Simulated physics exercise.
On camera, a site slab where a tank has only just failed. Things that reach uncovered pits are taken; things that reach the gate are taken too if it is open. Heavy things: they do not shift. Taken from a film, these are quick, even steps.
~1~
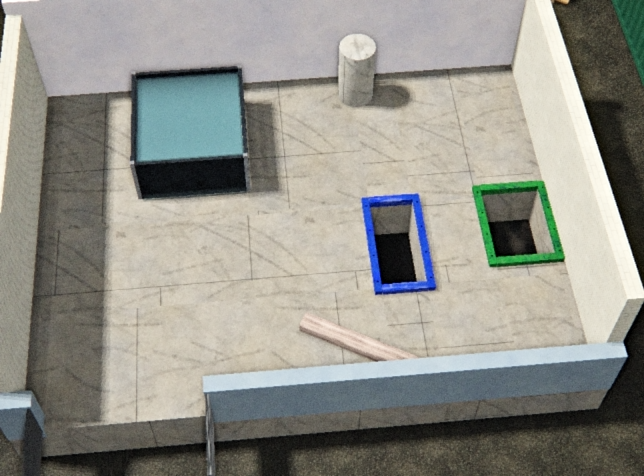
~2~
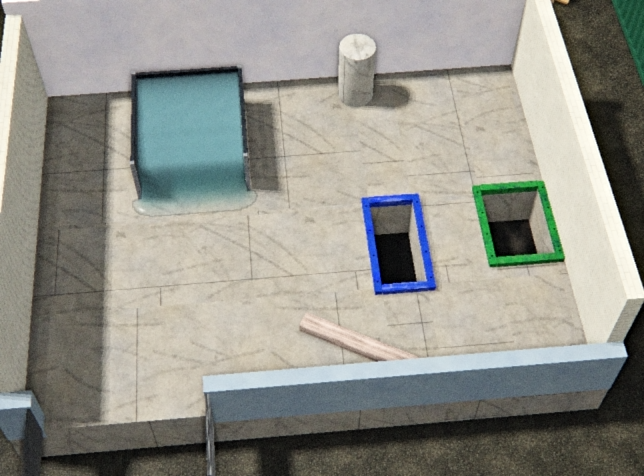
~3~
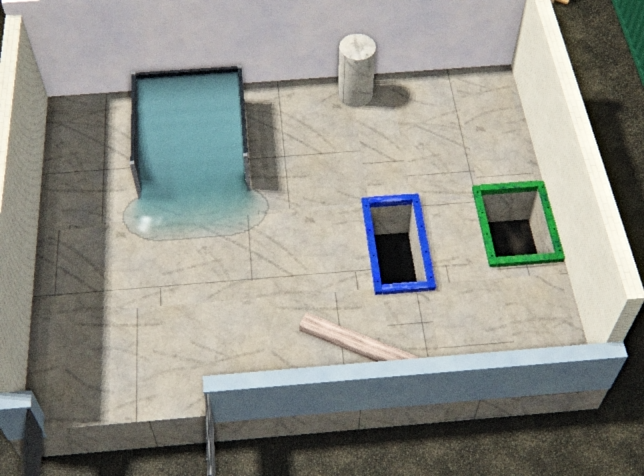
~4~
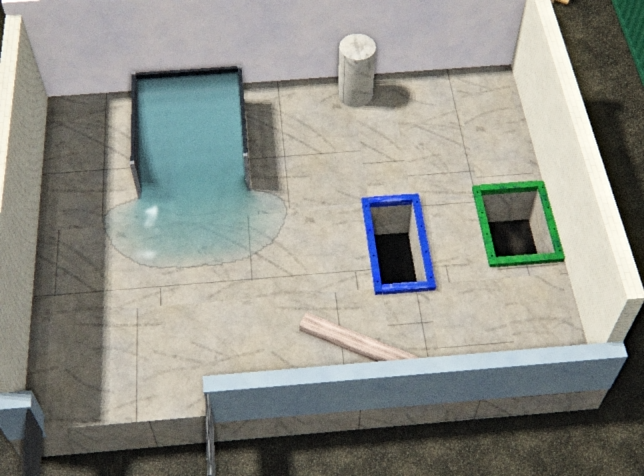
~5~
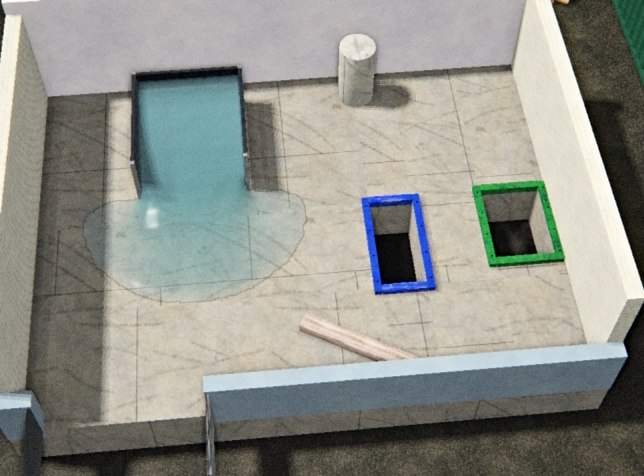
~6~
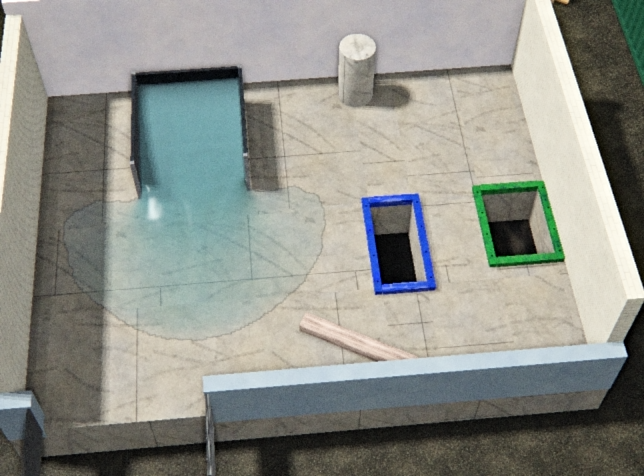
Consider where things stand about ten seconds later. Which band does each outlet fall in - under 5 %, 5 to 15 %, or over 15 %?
Bands: The gate is in the over 15 % band; the blue pit is in the under 5 % band; the green pit is in the under 5 % band.
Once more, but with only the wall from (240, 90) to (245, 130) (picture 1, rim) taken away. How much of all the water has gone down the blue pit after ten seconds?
Blue: 4 %.
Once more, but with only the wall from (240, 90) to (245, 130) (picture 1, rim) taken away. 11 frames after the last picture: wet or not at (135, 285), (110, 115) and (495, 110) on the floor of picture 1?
The first would be still unwetted, the second still unwetted and the third drenched.
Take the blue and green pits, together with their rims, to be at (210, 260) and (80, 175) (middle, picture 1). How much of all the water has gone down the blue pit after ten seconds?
Result - blue pit: 25 %.
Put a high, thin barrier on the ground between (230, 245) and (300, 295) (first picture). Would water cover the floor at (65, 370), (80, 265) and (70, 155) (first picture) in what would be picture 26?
In the order you listed them: Soaked, soaked, unsoaked.
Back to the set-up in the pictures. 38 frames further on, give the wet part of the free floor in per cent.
Close to 50 percent, by my reckoning.
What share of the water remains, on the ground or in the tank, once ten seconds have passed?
Around 46 percent.
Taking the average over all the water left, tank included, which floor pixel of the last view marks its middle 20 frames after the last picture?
At roughly (248, 292).
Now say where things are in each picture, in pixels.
The first picture shows still water in the water tank at (188, 117).
In the second picture, water pours out at (193, 180) and has run to (252, 193).
In the third picture, water pours out at (193, 183) and has run to (258, 217).
In the fourth picture, the front is at (118, 243), out from the gap at (193, 184).
In the fifth picture, the front is at (156, 296), out from the gap at (193, 184).
In the sixth picture, the front is at (205, 333), out from the gap at (193, 185).
A moment on, water covers 40 % of the floor; the gate 3 %, the blue pit 0 %, the green pit 0 %.
Next, water covers 40 % of the floor; the gate 13 %, the blue pit 0 %, the green pit 0 %.
Then, water covers 50 % of the floor; the gate 29 %, the blue pit 0 %, the green pit 0 %.
Later, water covers 50 % of the floor; the gate 43 %, the blue pit 0 %, the green pit 1 %.
In the end, water covers 70 % of the floor; the gate 52 %, the blue pit 0 %, the green pit 1 %.
